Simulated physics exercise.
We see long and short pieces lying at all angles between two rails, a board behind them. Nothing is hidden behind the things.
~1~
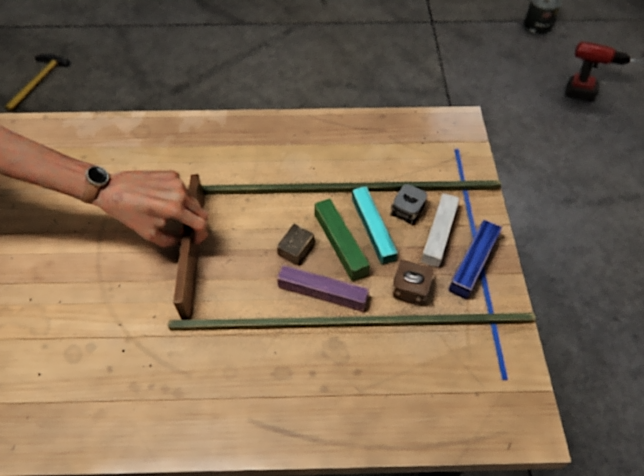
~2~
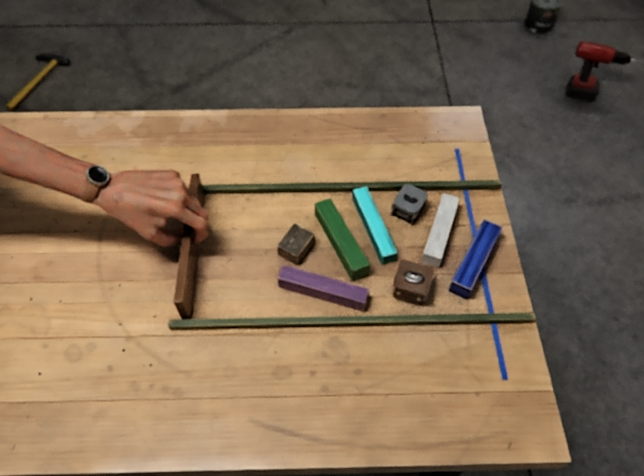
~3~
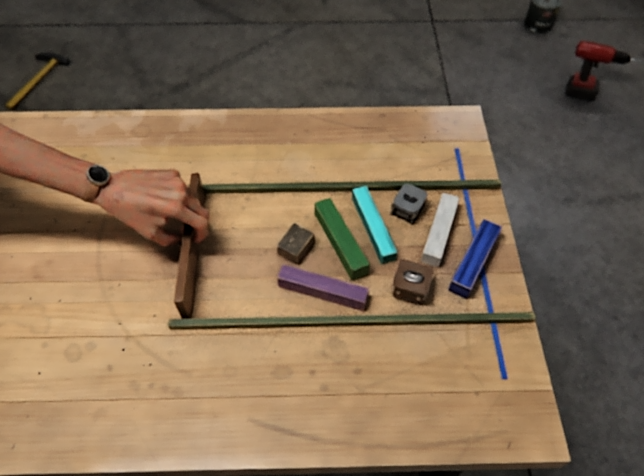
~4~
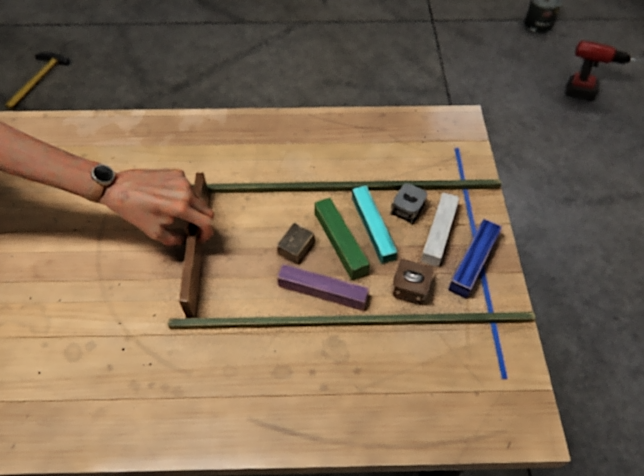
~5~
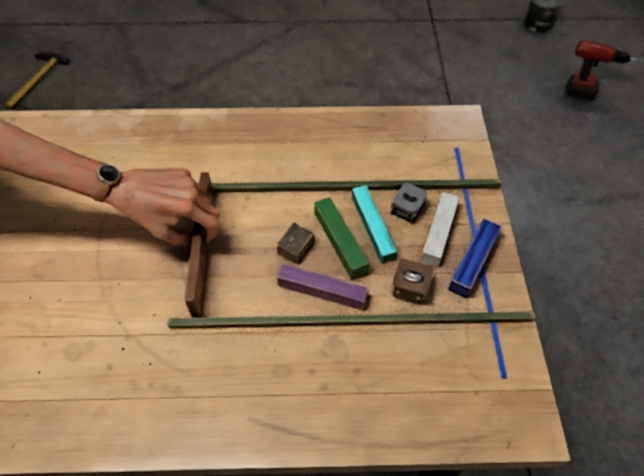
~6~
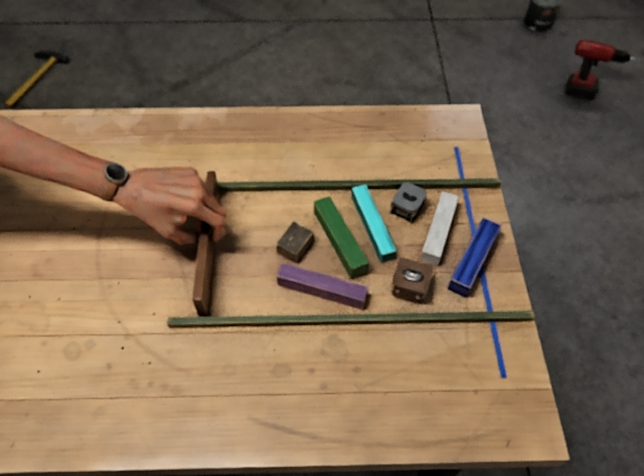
A hand slides a brown board slightly right between two green rails, while the colored bars and small blocks ahead lie still.
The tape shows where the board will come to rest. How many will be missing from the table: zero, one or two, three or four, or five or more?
As it turns out, the number that fall off is five or more.
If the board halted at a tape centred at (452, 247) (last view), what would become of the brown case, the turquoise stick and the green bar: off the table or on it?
The brown case stays on; the turquoise stick stays on; the green bar is kept.
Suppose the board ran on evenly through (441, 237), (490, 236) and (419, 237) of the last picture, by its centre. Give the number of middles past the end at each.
The counts: 2, 7 and 0.
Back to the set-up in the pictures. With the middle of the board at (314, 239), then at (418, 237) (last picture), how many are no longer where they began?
3 and 8.
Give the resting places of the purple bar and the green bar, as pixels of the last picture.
Near (528, 294) and (510, 227).
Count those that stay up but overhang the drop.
The number is 2.
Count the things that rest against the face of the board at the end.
That makes 2.
A little later, none off yet; blue stick at rest near (475, 256); white bar at rest near (440, 228); grey case at rest near (409, 203).
Next, none off yet; blue stick shifted a little near (492, 257); white bar shifted a little near (476, 228); grey case shifted well along near (459, 195).
When it is over, the number that fall off is five or more; down, turquoise stick, brown case, grey case, white bar and blue stick.
